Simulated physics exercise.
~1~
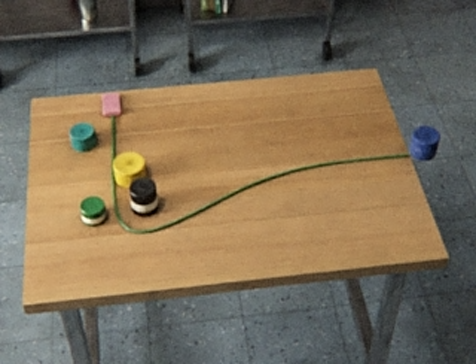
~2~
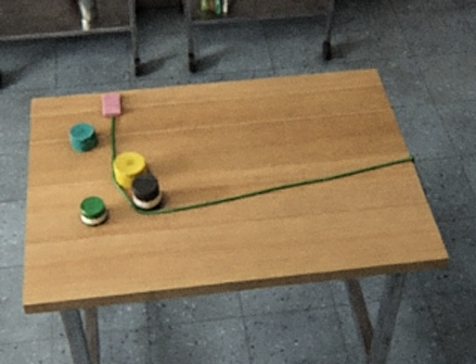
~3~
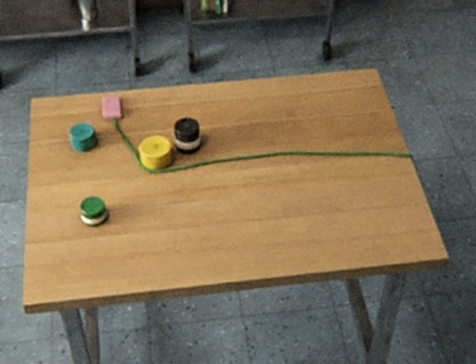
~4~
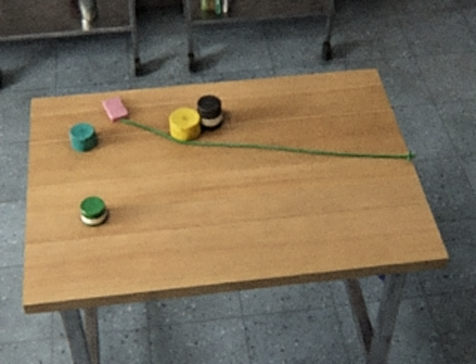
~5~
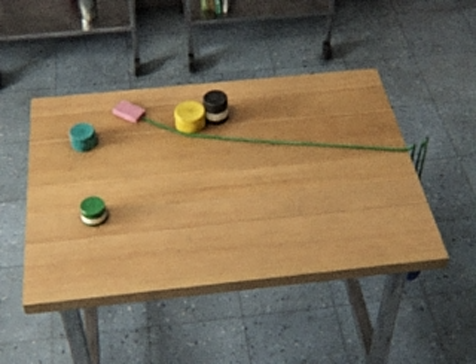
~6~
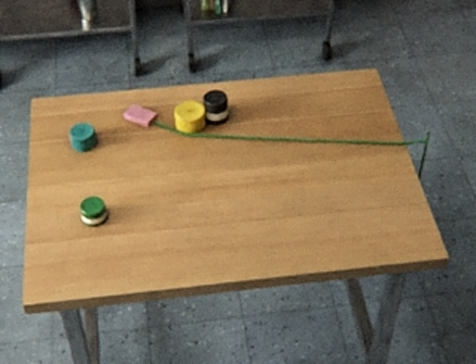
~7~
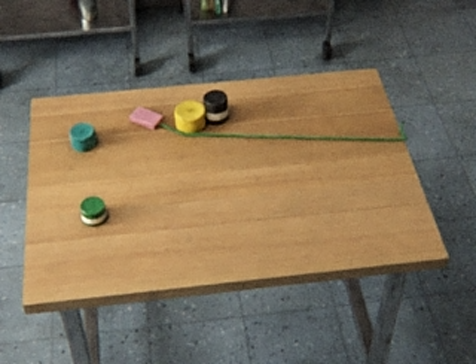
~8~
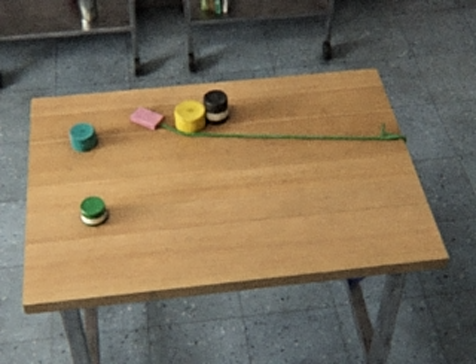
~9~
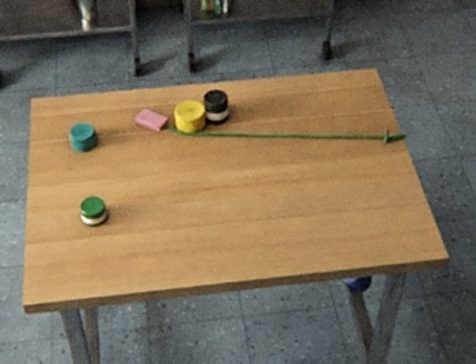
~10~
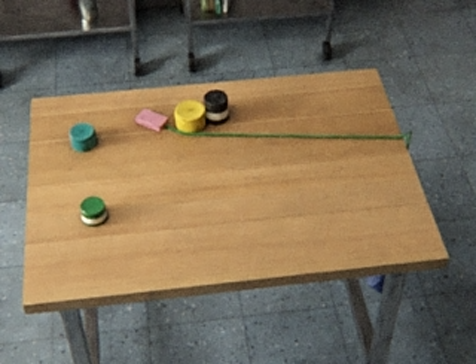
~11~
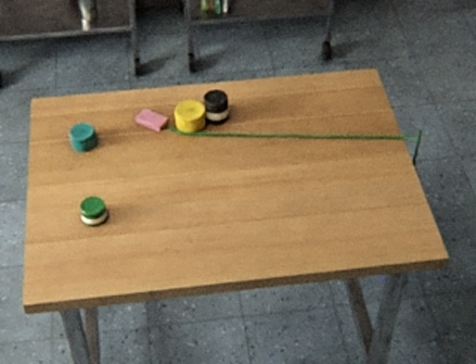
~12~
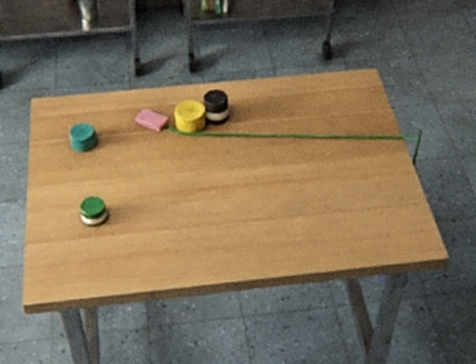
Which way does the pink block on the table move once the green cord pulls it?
The pink block slides a short way to the right and stops near the yellow container.
